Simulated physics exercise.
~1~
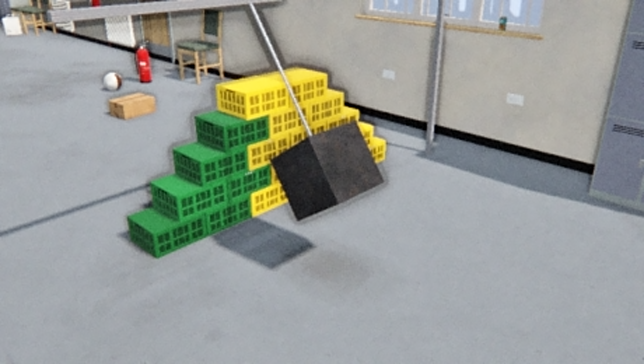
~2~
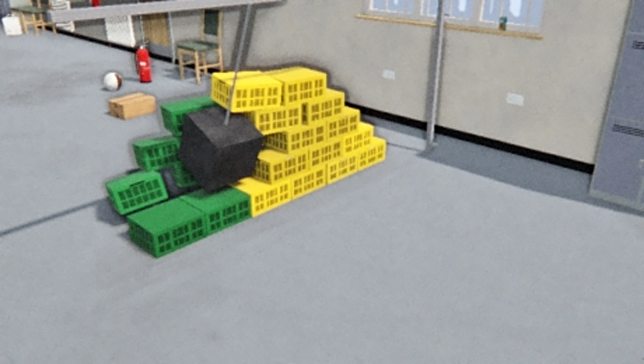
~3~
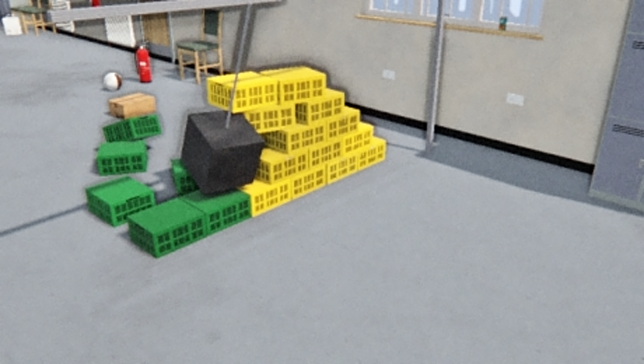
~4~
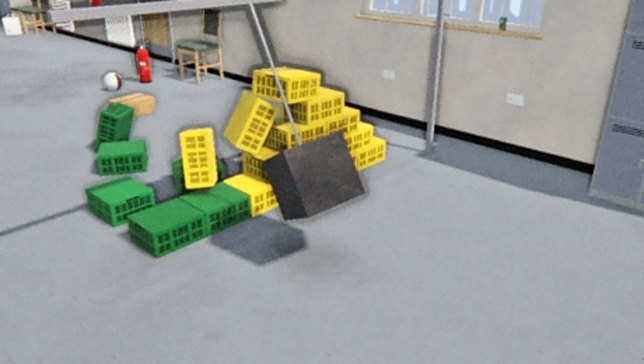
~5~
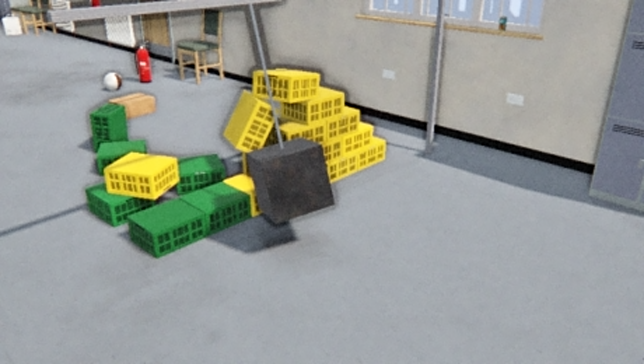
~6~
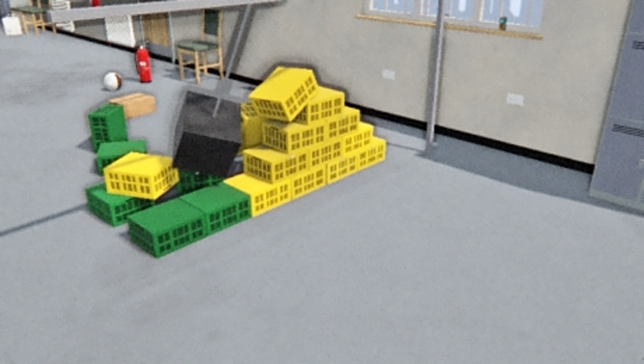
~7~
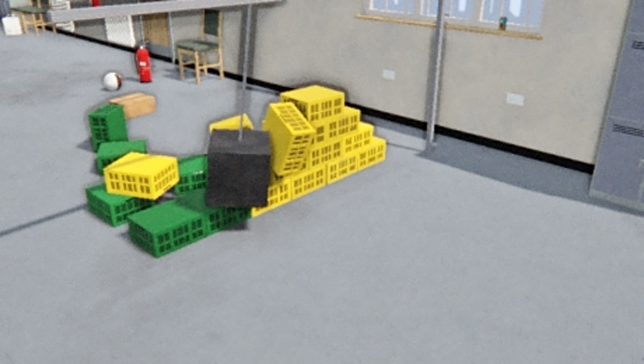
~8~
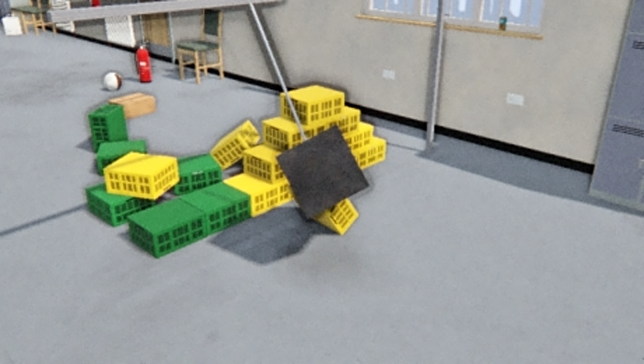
In this clip, a dark block hanging from an overhead line swings into a stepped wall of green and yellow crates, knocking most green ones leftward, then swings back and forth, dislodging several yellow ones until the top yellow crate tumbles down at the right beside the still-swinging block.
